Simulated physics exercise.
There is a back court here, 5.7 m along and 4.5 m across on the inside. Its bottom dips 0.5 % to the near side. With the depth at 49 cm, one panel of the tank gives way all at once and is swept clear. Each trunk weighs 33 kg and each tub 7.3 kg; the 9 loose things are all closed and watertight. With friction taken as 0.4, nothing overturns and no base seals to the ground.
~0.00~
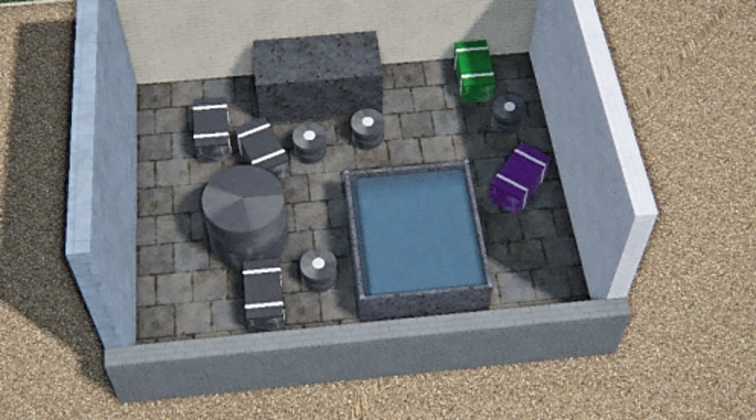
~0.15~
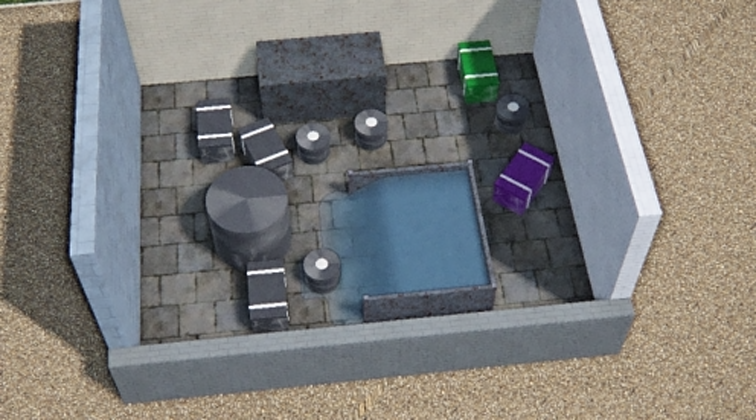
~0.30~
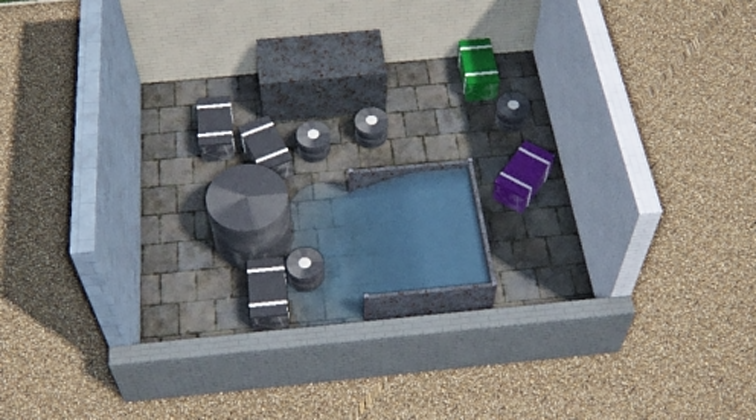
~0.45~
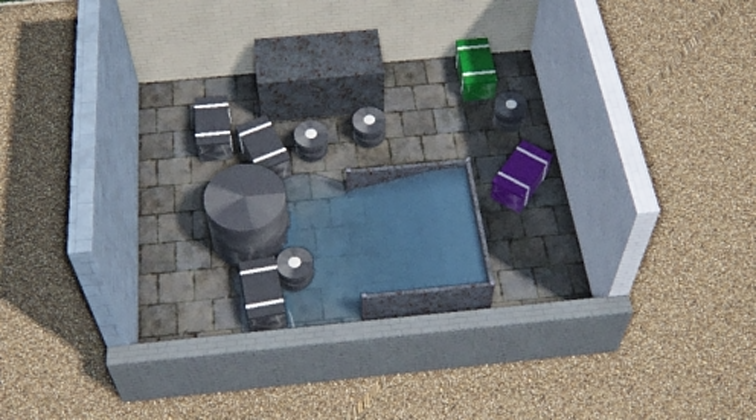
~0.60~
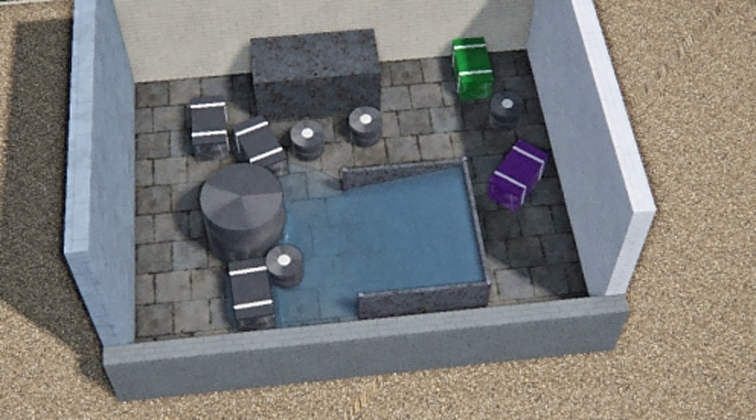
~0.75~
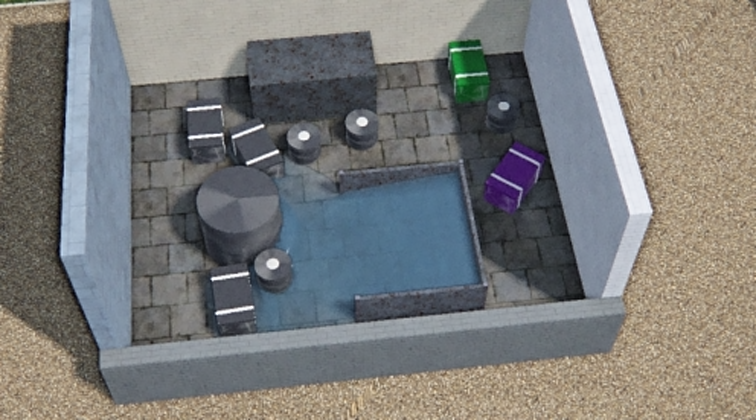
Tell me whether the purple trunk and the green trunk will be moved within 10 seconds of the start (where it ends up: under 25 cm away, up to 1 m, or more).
In the end, the purple trunk is essentially where it was and the green trunk is essentially where it was.
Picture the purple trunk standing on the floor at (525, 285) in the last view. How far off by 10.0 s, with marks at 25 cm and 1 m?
By that time it keeps its spot.
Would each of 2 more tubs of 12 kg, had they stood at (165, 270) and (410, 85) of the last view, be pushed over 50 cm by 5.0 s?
Taking them in order, they come out greater and smaller.
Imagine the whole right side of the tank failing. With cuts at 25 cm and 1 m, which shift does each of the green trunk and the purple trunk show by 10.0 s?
In that case the green trunk winds up well away while the purple trunk winds up well away.
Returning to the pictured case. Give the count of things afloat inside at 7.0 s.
It comes to 5 of them.
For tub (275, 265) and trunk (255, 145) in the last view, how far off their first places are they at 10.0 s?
The first ends 250 cm from its start, the second 80 cm.
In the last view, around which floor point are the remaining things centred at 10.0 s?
The average lands around (385, 156).
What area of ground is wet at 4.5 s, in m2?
Somewhere about 19 m2, give or take.
After 2.0 s the purple trunk is near (516, 169), 0.0 m from its start, aground; the green trunk is near (469, 62), 0.0 m from its start, aground; 2 afloat.
After 4.5 s the purple trunk is near (516, 169), 0.0 m from its start, aground; the green trunk is near (469, 62), 0.0 m from its start, aground; 5 afloat.
After 7.0 s the purple trunk is near (516, 169), 0.0 m from its start, aground; the green trunk is near (469, 62), 0.0 m from its start, aground; 5 afloat.
After 10.0 s the purple trunk is near (516, 169), 0.0 m from its start, aground; the green trunk is near (469, 62), 0.0 m from its start, aground; 4 afloat.
